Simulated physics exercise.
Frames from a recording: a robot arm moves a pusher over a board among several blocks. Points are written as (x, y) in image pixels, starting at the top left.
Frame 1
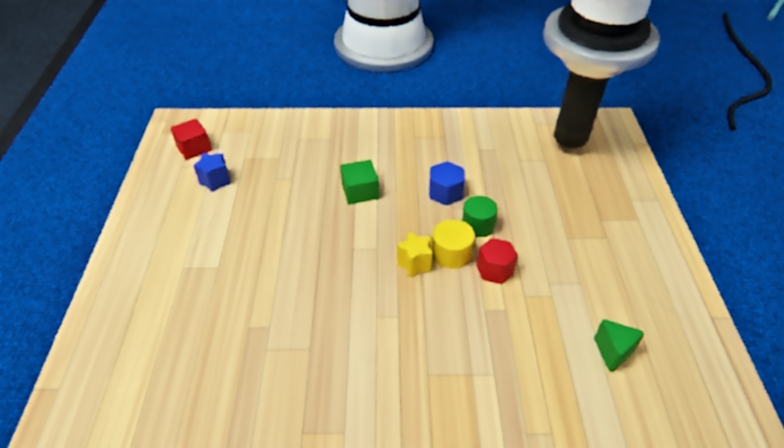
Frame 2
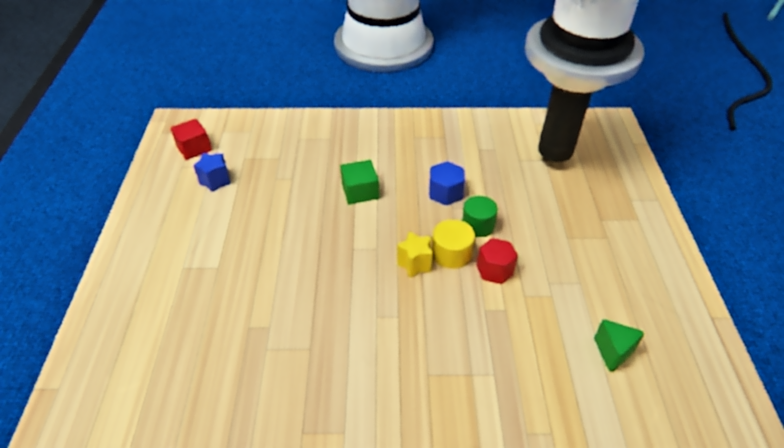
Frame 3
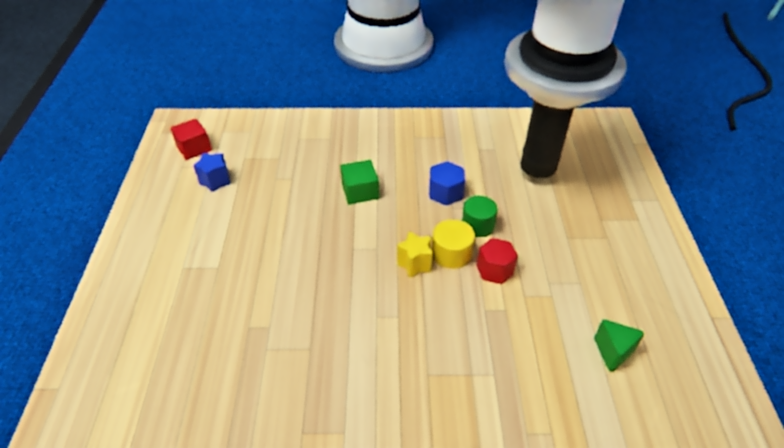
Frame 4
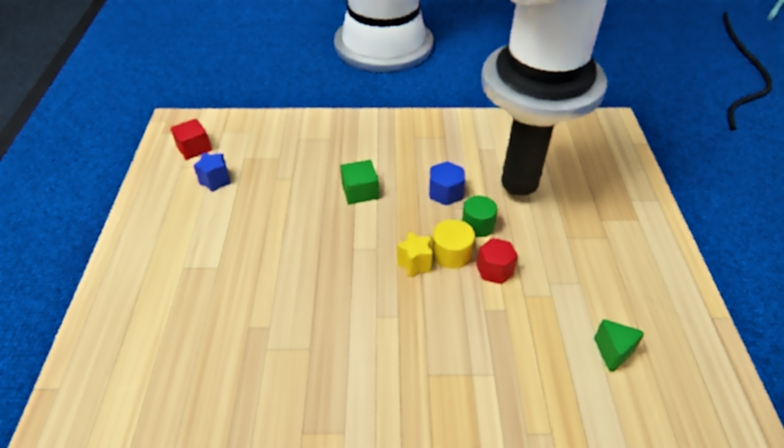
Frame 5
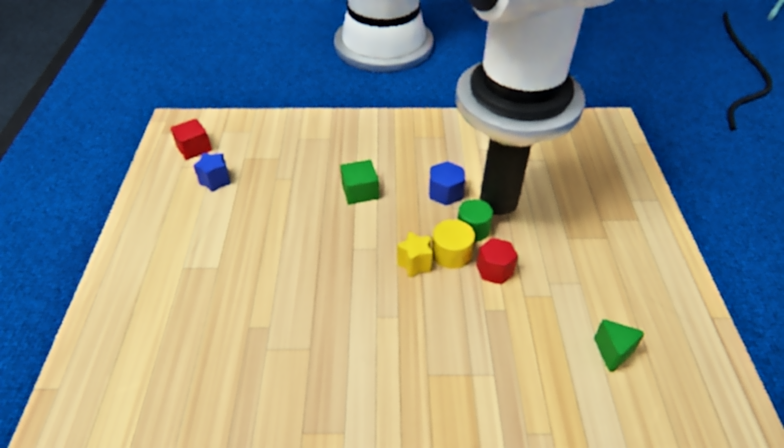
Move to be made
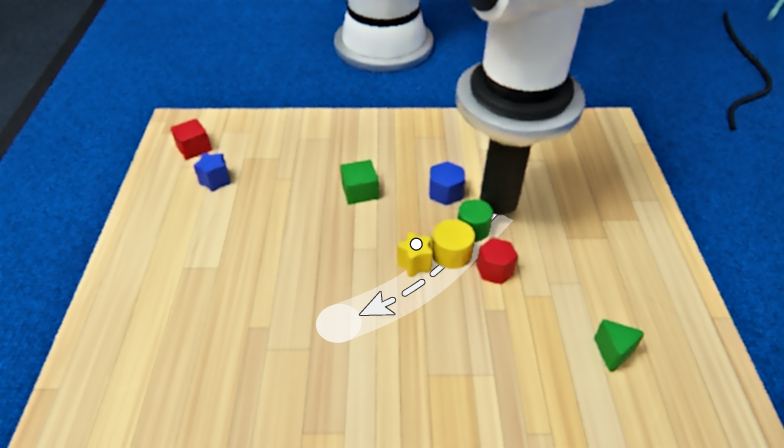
On a wooden board over a blue surface, a robot arm moves a black pusher down and left past scattered colored blocks, reaching the green cylinder and nudging it slightly toward the yellow cylinder while the other blocks stay still.
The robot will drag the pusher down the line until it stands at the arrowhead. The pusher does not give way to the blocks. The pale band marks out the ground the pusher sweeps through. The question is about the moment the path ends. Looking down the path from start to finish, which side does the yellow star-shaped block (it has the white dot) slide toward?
The answer is right.
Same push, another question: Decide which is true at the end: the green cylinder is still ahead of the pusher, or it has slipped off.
It stays ahead.
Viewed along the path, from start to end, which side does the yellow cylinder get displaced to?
It gets pushed left.
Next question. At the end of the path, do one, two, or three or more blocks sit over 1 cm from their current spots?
My best guess is that three blocks or more move over 1 cm.
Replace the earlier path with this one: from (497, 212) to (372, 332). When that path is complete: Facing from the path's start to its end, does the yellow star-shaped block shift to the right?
Going by the path, yes.
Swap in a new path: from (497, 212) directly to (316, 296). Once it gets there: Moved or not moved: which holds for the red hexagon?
It gets no push and keeps its place.
Path on the board, from (497, 212) via (435, 272), ending at (339, 323); the dot is on the yellow star-shaped block.
What follows on the original path. One third of the way, pusher at (459, 242); yellow star-shaped block at (390, 254), turned 40° clockwise; yellow cylinder at (413, 281); green cylinder at (434, 254).
Two thirds of the way, pusher at (408, 283); yellow star-shaped block at (377, 257), turned 105° clockwise; yellow cylinder at (369, 332); green cylinder at (376, 296).
At the end, pusher at (338, 314); yellow star-shaped block at (368, 258), turned 140° clockwise; yellow cylinder at (356, 350); green cylinder at (307, 334); red hexagon in place.
